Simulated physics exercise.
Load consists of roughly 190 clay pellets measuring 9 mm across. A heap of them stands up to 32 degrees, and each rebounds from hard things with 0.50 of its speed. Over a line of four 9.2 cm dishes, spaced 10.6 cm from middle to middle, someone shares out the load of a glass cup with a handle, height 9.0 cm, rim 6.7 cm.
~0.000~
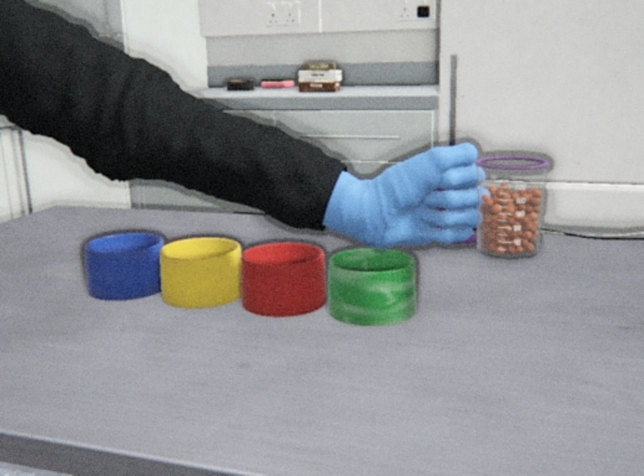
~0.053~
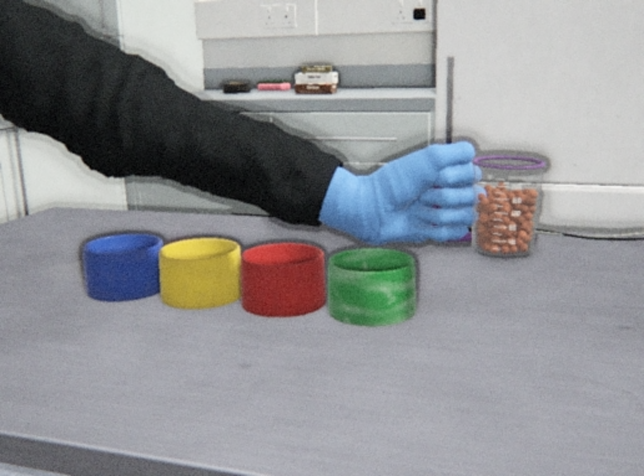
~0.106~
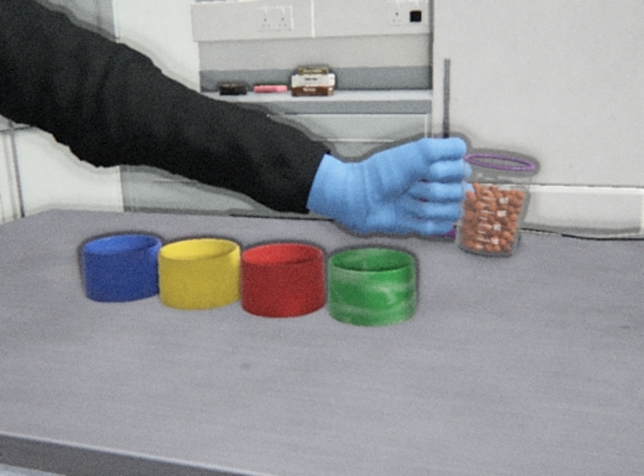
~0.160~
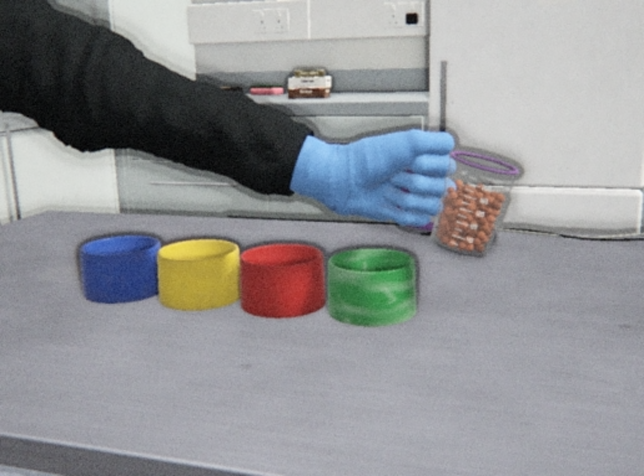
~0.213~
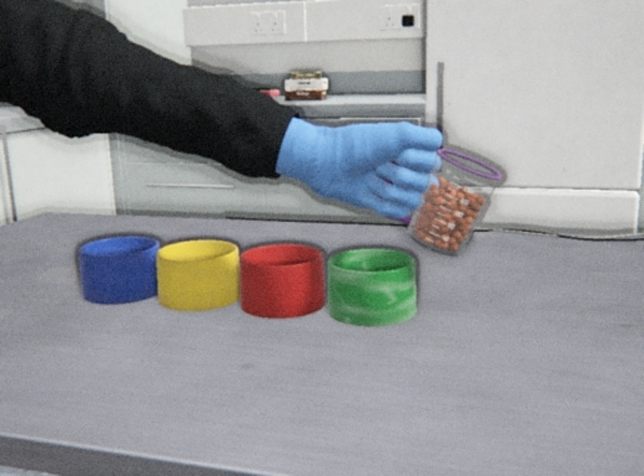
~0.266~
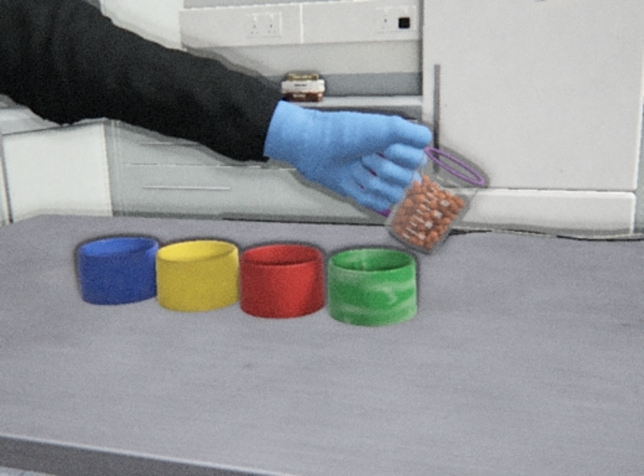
On a grey tabletop, a blue-gloved hand held a clear cup of small brown pieces beside a row of blue, yellow, red and green dishes, then moved it left while tilting it rightward.
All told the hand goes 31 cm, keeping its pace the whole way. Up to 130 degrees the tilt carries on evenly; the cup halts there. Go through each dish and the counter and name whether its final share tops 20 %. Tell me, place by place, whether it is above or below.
Red dish: Above the mark; blue dish: Below the mark; green dish: Below the mark; yellow dish: Below the mark; counter: Below the mark.
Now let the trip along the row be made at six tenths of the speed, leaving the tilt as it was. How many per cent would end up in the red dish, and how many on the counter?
The shares would then be red 20 and counter 20.
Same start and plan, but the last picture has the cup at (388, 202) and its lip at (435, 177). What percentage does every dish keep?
Final shares - red 100 %, blue 0 %, green 0 %, yellow 0 %.
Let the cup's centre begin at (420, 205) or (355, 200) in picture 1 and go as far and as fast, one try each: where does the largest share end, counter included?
In the first try yellow collects the most, and in the second it's blue.
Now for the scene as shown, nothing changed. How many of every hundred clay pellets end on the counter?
I'd reckon around 0 per cent.
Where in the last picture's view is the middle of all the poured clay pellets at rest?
Centre at rest, approx.: (283, 286) px.
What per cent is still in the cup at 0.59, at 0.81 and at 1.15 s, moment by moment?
At the three moments: 100, 95 and 15 percent.
Then, at 0.59 s, tilt 79 degrees; cup holds 100 %.
After 0.81 s, tilt 111 degrees; cup holds 95 %, red 5 %.
After 1.15 s, tilt 130 degrees; cup holds 15 %, red 85 %.
At rest (1.8 s), red 100 %, blue 0 %, green 0 %, yellow 0 %, counter 0 %.
